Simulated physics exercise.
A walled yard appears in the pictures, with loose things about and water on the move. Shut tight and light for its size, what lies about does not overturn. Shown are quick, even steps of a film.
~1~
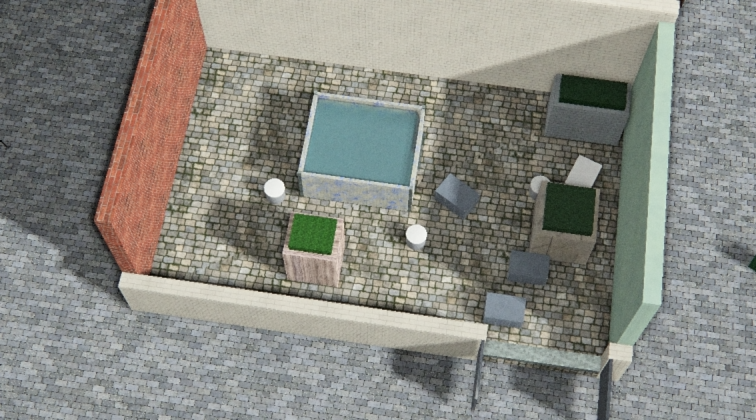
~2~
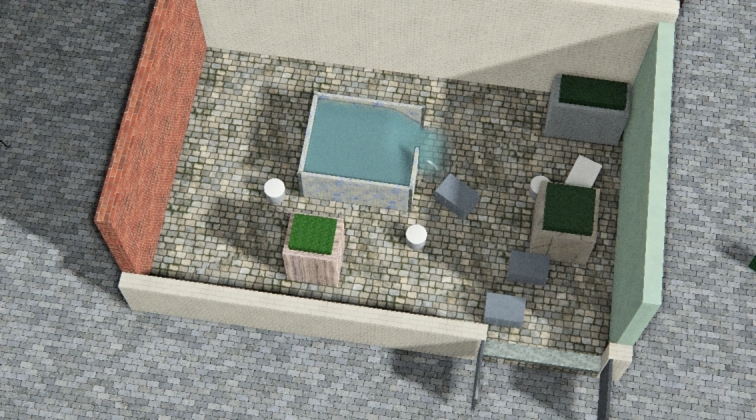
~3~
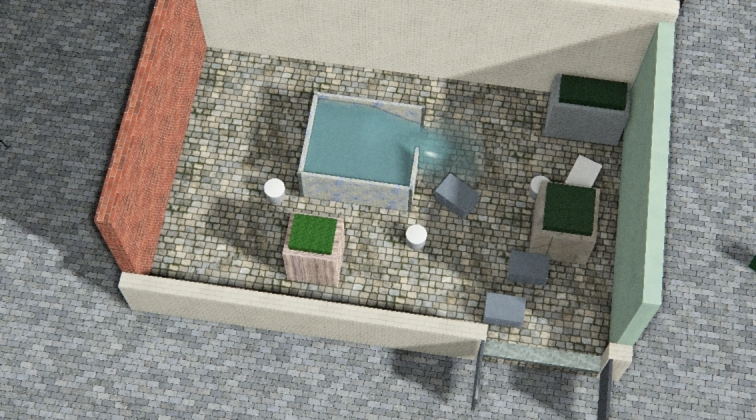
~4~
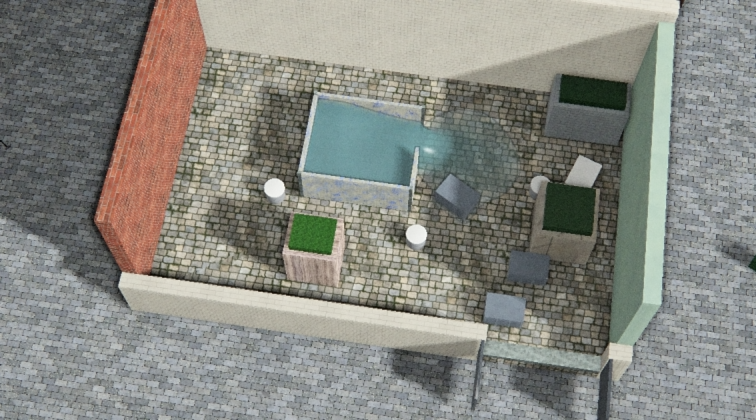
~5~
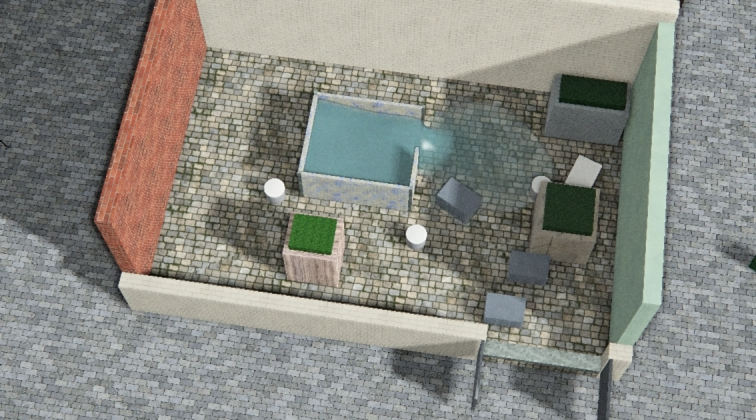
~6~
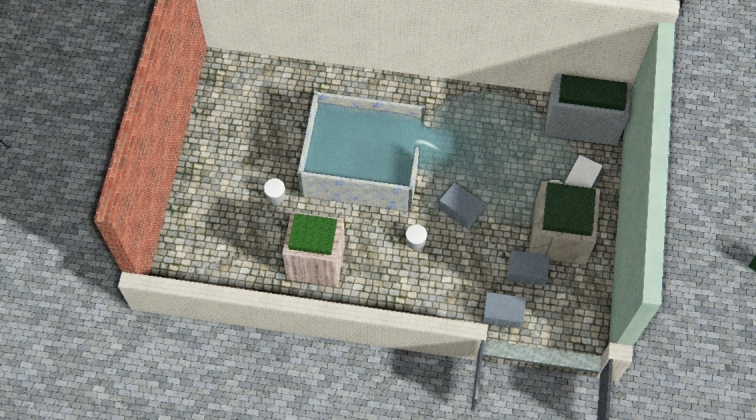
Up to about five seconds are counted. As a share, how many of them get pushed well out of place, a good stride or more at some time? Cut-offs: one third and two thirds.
It climbs to two thirds.
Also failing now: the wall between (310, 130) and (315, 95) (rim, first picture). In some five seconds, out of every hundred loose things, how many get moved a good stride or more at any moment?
I'd guess around 0 percent of them.
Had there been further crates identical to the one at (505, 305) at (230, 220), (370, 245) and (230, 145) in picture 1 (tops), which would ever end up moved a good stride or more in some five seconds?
Each in turn: Stays in place, stays in place, stays in place.
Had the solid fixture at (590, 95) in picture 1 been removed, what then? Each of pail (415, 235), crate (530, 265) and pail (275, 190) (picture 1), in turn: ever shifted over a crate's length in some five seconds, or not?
Well, the first stayed in place, the second was pushed clear, and the third stayed in place.
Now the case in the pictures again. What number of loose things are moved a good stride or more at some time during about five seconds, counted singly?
Number: 5.
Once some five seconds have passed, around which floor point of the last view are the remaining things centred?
Their average sits at about pixel (429, 219).
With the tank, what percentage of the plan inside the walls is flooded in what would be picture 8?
Estimate: Near 30 %.
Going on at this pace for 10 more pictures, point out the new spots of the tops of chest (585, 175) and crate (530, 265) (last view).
(612, 180) and (541, 306), roughly.
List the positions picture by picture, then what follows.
A pail at (541, 185) rests on the ground; a crate at (458, 192), on the bottom; 0 of 7 have shifted, in the first frame.
A pail at (541, 185) rests on the ground; a crate at (458, 192) rests on the ground; 0 of 7 have shifted, in the second frame.
A pail at (541, 185) rests on the ground; a crate at (458, 192) rests on the ground; 0 of 7 have shifted, in the third frame.
A pail at (541, 185) rests on the ground; a crate at (458, 193) rests on the ground; 0 of 7 have shifted, in the fourth frame.
A pail at (542, 185) rests on the ground; a crate at (459, 196), on the bottom, close to its start; 1 of 7 have shifted, in the fifth frame.
A pail at (555, 189), on the bottom, close to its start; a crate at (462, 202) rests on the ground, close to its start; 2 of 7 have shifted, in the sixth frame.
A moment on, 1 of 7 are well off their spots; 1 afloat.
Next, 3 of 7 are well off their spots; 2 afloat.
Later, 4 of 7 are well off their spots; 2 afloat.
In the end, 5 of 7 are well off their spots, and 5 have been at some point; 1 afloat.
